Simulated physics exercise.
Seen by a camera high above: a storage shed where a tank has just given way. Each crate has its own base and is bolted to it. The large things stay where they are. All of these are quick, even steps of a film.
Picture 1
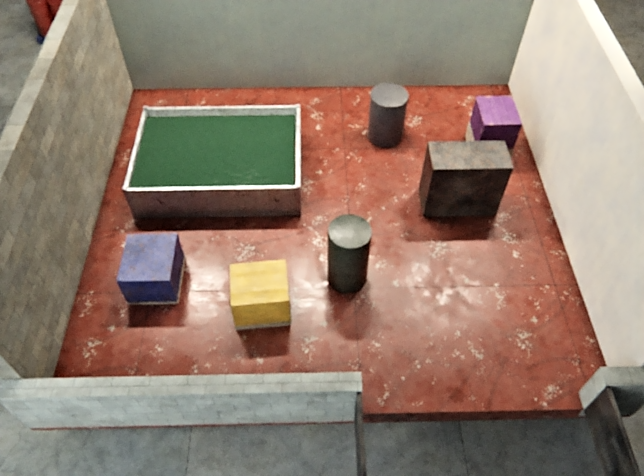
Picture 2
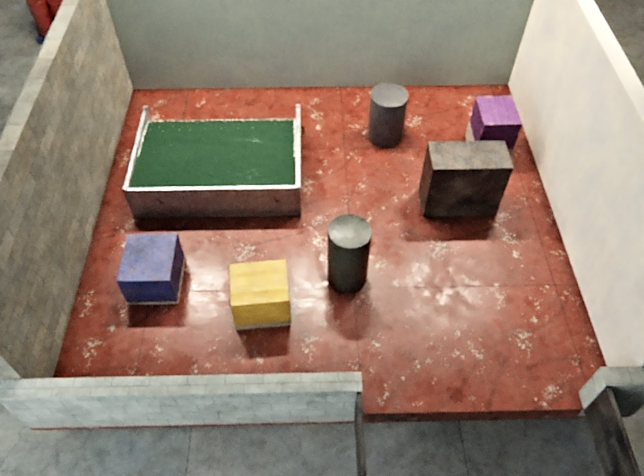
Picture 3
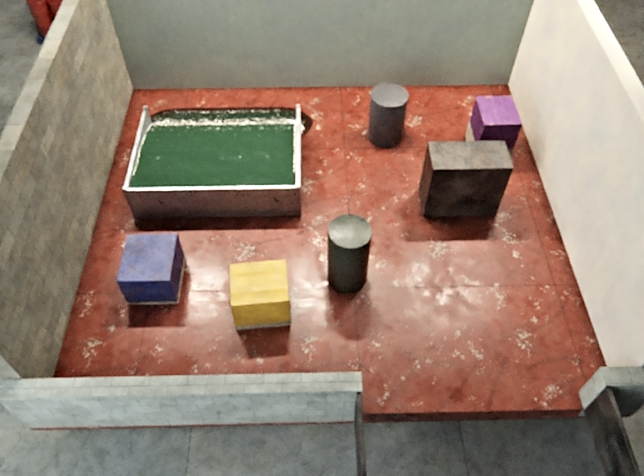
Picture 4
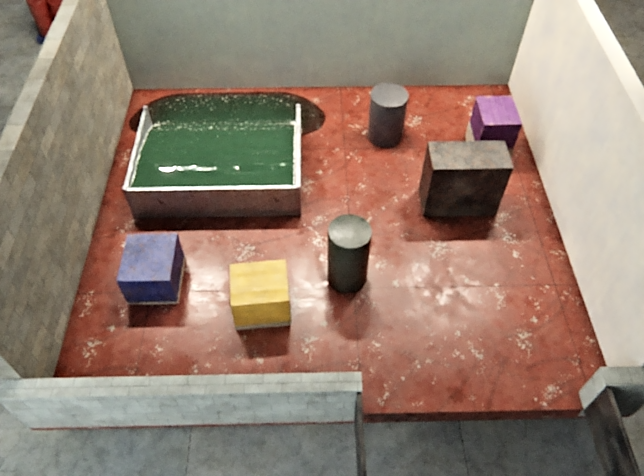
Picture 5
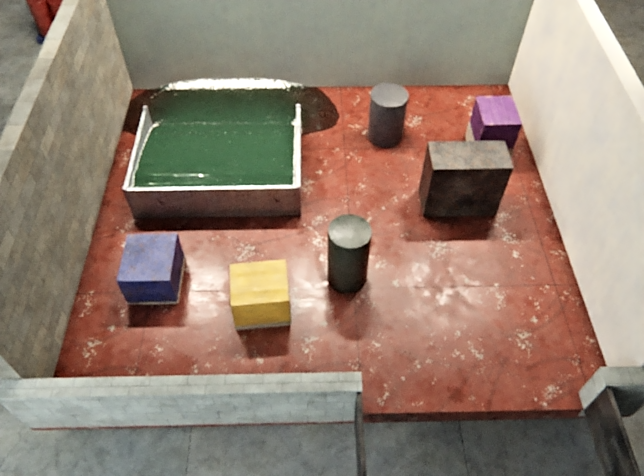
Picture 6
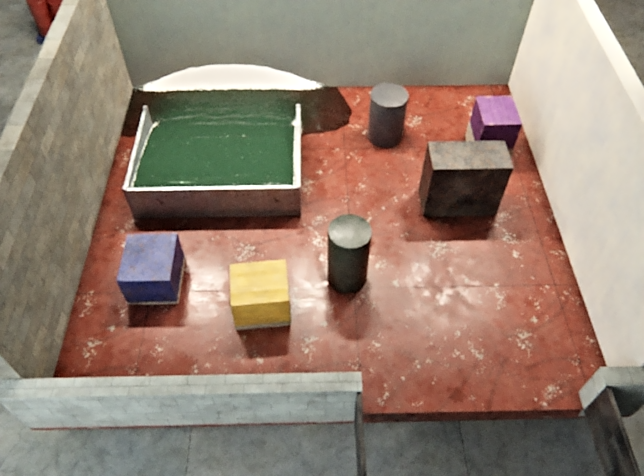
Green water sits still in an open tank among blocks and cylinders on a red floor, then the tank's far side gives way. Water pours out behind it, spreads in a dark pool to both sides, and washes up against the back wall in a pale, foamy arc.
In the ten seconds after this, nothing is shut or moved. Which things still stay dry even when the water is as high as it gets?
Taking each one: The purple crate stays dry; the blue crate does not stay dry; the yellow crate stays dry.
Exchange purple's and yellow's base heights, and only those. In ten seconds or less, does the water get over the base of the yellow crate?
My guess is that the yellow one stays untouched.
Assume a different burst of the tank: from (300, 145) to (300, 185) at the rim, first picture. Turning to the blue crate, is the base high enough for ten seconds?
Note: Blue crate is never reached.
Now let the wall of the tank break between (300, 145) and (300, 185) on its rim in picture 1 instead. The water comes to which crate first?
That would be the one in purple.
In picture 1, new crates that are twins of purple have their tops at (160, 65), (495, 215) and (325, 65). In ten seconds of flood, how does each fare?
Gets flooded, stays clear, gets flooded.
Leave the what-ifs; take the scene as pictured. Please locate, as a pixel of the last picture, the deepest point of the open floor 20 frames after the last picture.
I'd point to about (504, 107).
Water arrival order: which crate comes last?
I'd go with the yellow-painted one.
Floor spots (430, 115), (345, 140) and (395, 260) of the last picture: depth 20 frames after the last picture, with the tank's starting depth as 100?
The depths come to near 12, 8 and 0 per cent respectively.
A moment on, water covers 15 % of the floor; the purple crate not reached, the blue crate not reached, the yellow crate not reached.
Next, water covers 25 % of the floor; the purple crate not reached, the blue crate not reached, the yellow crate not reached.
Then, water covers 45 % of the floor; the purple crate water round its plinth, the blue crate water round its plinth, the yellow crate not reached.
Later, water covers 85 % of the floor; the purple crate water round its plinth, the blue crate water round its plinth, the yellow crate water round its plinth.
In the end, water covers 100 % of the floor; the purple crate stayed above the water, the blue crate was topped, the yellow crate stayed above the water.
